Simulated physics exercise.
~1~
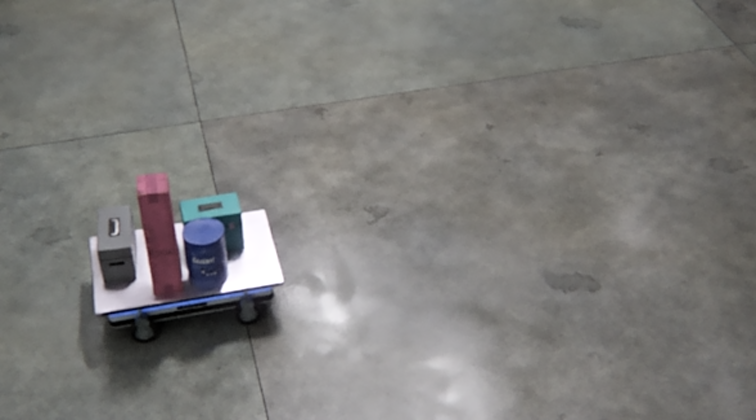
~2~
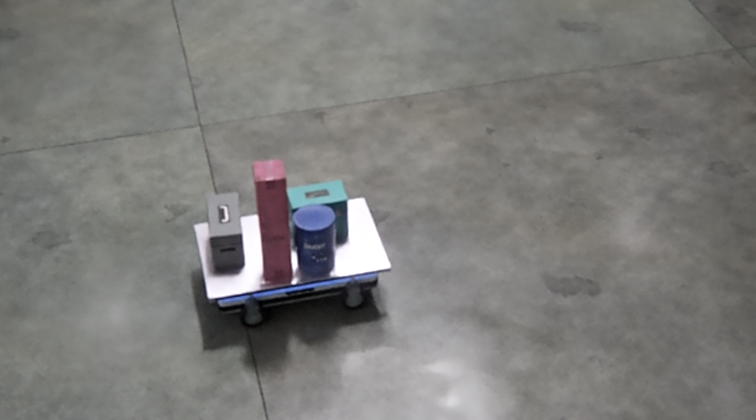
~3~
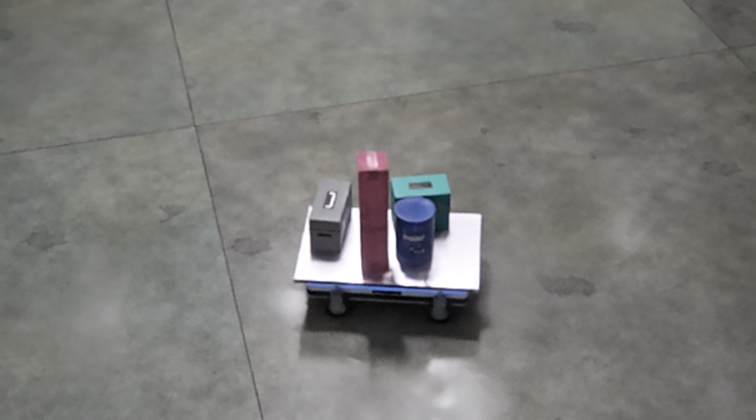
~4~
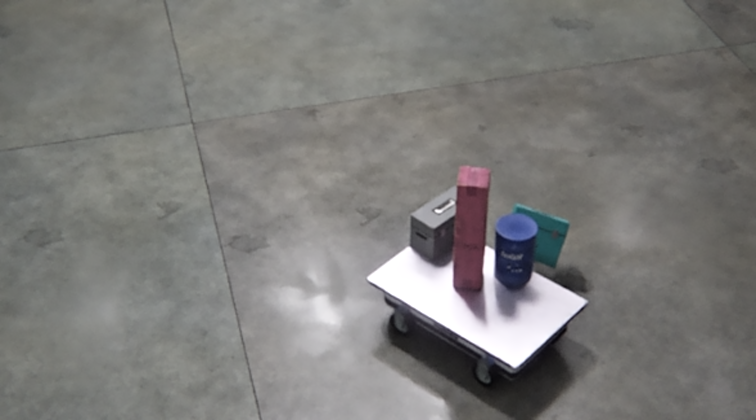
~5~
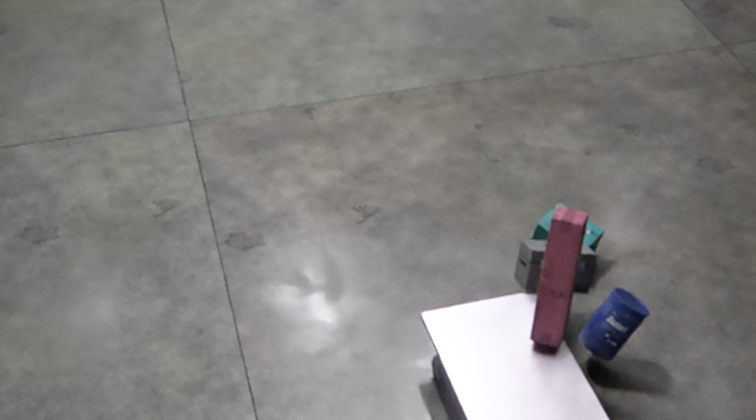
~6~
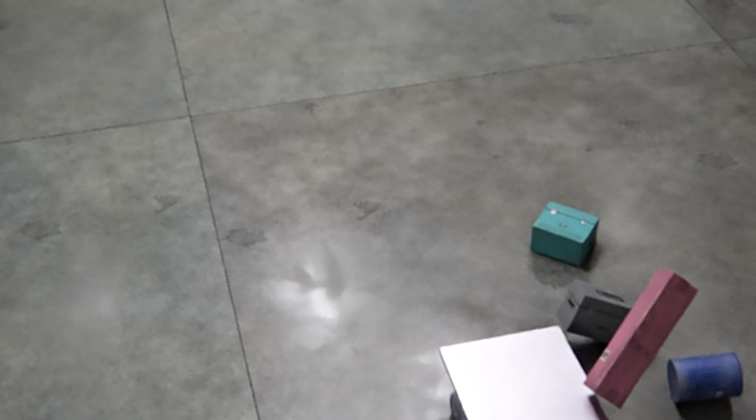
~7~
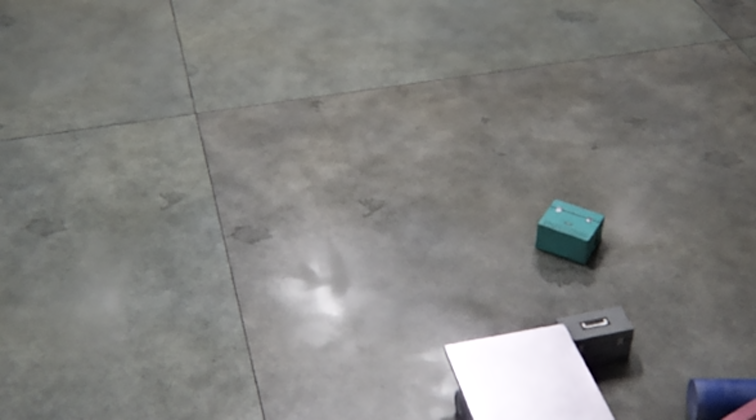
We see a flat cart carrying a turquoise toolbox, a pink box, a blue pail and a grey toolbox roll right across a concrete floor, then swing sharply toward the viewer and stop as all four items slide or topple off its deck onto the floor.
